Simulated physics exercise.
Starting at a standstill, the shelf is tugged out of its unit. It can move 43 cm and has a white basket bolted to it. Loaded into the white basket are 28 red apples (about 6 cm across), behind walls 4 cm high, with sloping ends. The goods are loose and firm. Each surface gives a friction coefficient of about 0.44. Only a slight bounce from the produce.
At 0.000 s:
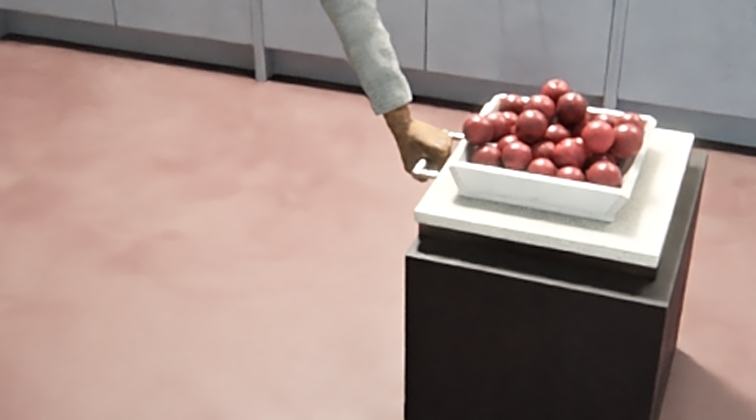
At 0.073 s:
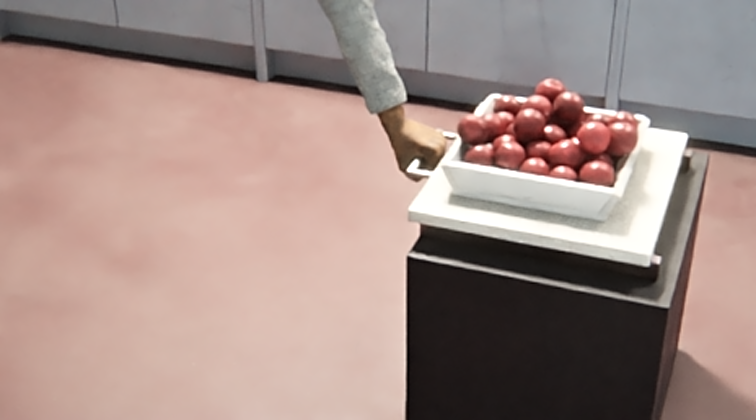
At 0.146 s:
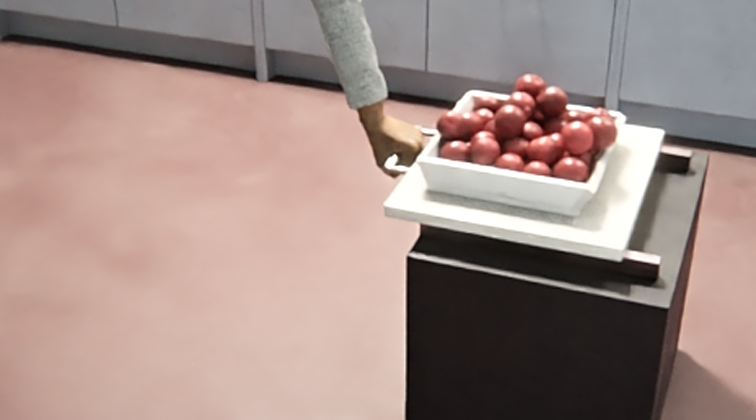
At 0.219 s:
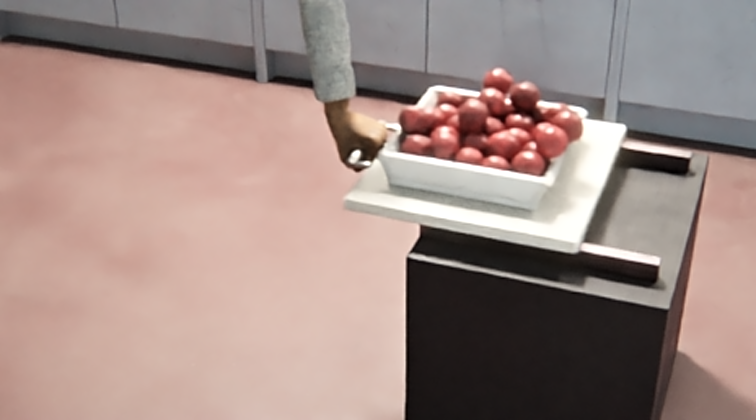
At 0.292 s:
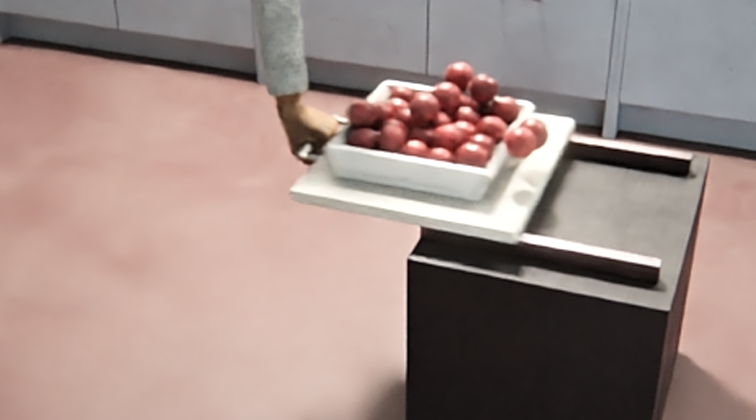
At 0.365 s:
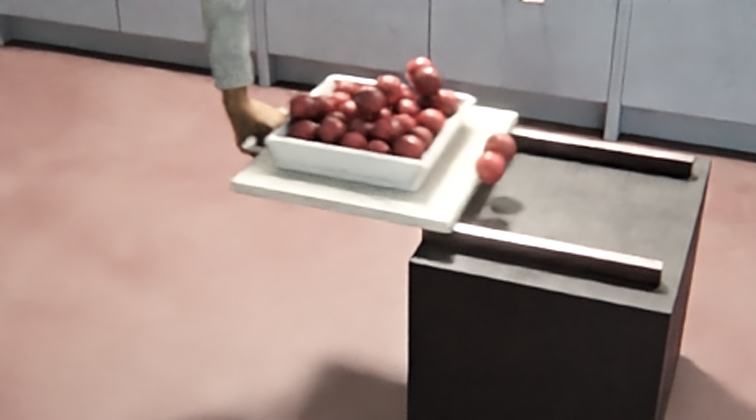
A hand pulls a white shelf holding a basket of red apples leftward, and a few apples leave the basket.
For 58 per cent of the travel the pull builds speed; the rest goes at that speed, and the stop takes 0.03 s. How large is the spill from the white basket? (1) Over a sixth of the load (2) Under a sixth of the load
(1) Over a sixth of the load.
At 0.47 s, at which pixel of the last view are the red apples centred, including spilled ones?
Their middle is at about (329, 114).
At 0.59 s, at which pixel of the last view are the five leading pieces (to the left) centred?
Centre approx. at (248, 99) px.
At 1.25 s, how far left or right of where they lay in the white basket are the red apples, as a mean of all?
About 8 cm left.
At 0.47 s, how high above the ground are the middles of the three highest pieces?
Roughly 64 centimetres.
After 0.39 s, the shelf hits its stop.
After 0.47 s, 4 of 28 out of the white basket.
After 0.59 s, 5 of 28 out of the white basket.
After 0.81 s, 8 of 28 out of the white basket.
When it is over (at 1.25 s), 9 of 28 out of the white basket. Asked share, 9 of 28, 32 per cent.
